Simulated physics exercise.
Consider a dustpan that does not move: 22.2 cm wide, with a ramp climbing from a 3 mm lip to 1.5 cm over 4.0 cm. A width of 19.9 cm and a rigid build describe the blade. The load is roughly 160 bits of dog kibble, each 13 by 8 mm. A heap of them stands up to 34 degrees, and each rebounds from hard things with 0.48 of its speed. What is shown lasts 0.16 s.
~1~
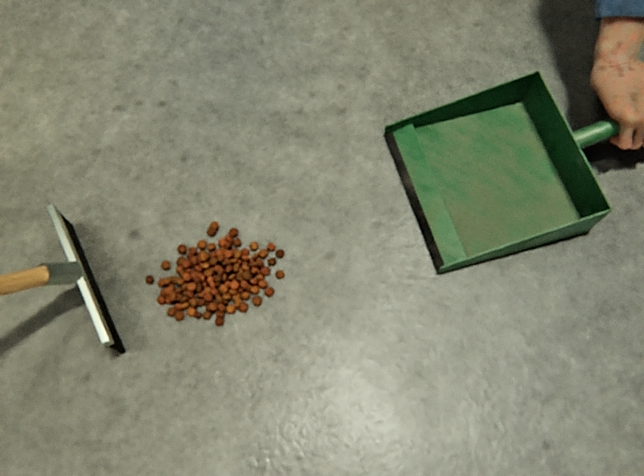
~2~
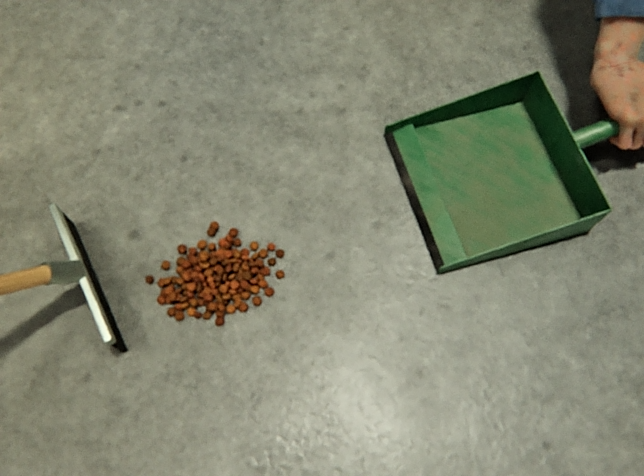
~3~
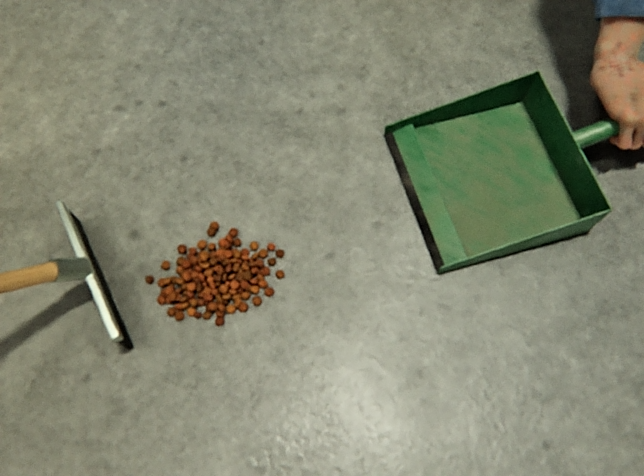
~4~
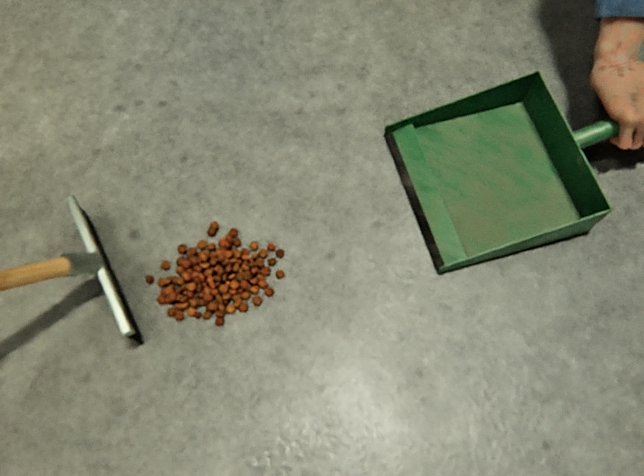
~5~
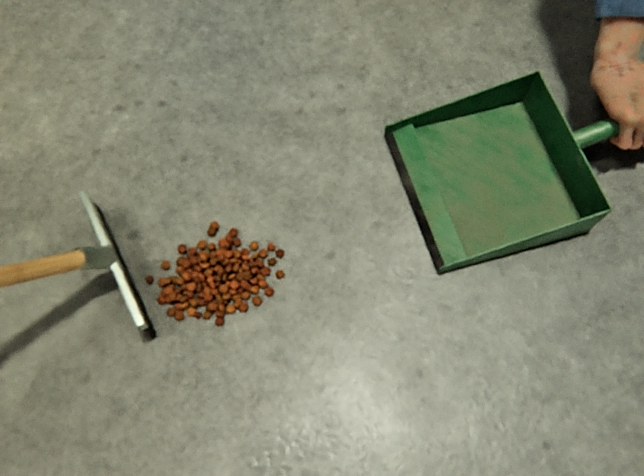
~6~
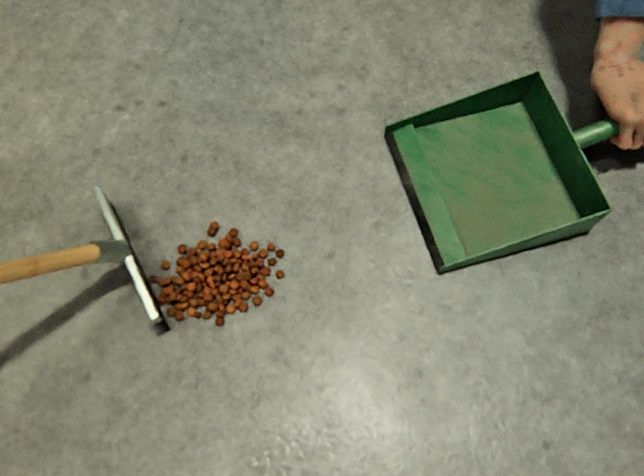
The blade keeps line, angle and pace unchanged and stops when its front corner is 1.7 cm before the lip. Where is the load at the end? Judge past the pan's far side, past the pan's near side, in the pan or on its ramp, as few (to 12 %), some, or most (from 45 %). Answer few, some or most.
Far side: Few; near side: Few; pan: Some.
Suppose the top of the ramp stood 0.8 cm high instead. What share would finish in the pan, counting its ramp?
That would give something like 25 per cent.
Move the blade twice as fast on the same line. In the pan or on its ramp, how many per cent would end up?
I'd put it at roughly 30 per cent.
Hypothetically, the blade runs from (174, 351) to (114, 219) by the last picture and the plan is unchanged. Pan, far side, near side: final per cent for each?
That ends as pan 0, far 0, and near 30.
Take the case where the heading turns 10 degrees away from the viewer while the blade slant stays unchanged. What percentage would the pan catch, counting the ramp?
5 per cent.
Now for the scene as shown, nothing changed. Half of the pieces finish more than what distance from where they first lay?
Roughly 28 cm.
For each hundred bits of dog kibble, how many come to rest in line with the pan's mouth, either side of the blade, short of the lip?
80 per cent.
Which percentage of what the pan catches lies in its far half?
Share: Approx. 80 %.
Then, 0.31 s after the last picture, middle of the blade 21 cm from the lip; 0 % over the lip, far side 0 %, near side 0 %.
Then, 0.51 s after the last picture, middle of the blade 10 cm from the lip; 0 % over the lip, far side 0 %, near side 0 %.
Then, 0.83 s after the last picture, middle of the blade 4 cm from the lip; 20 % over the lip, far side 5 %, near side 0 %.
In the end, far side 5 %, near side 0 %, pan 15 %, in front of the lip or behind the blade 80 %.
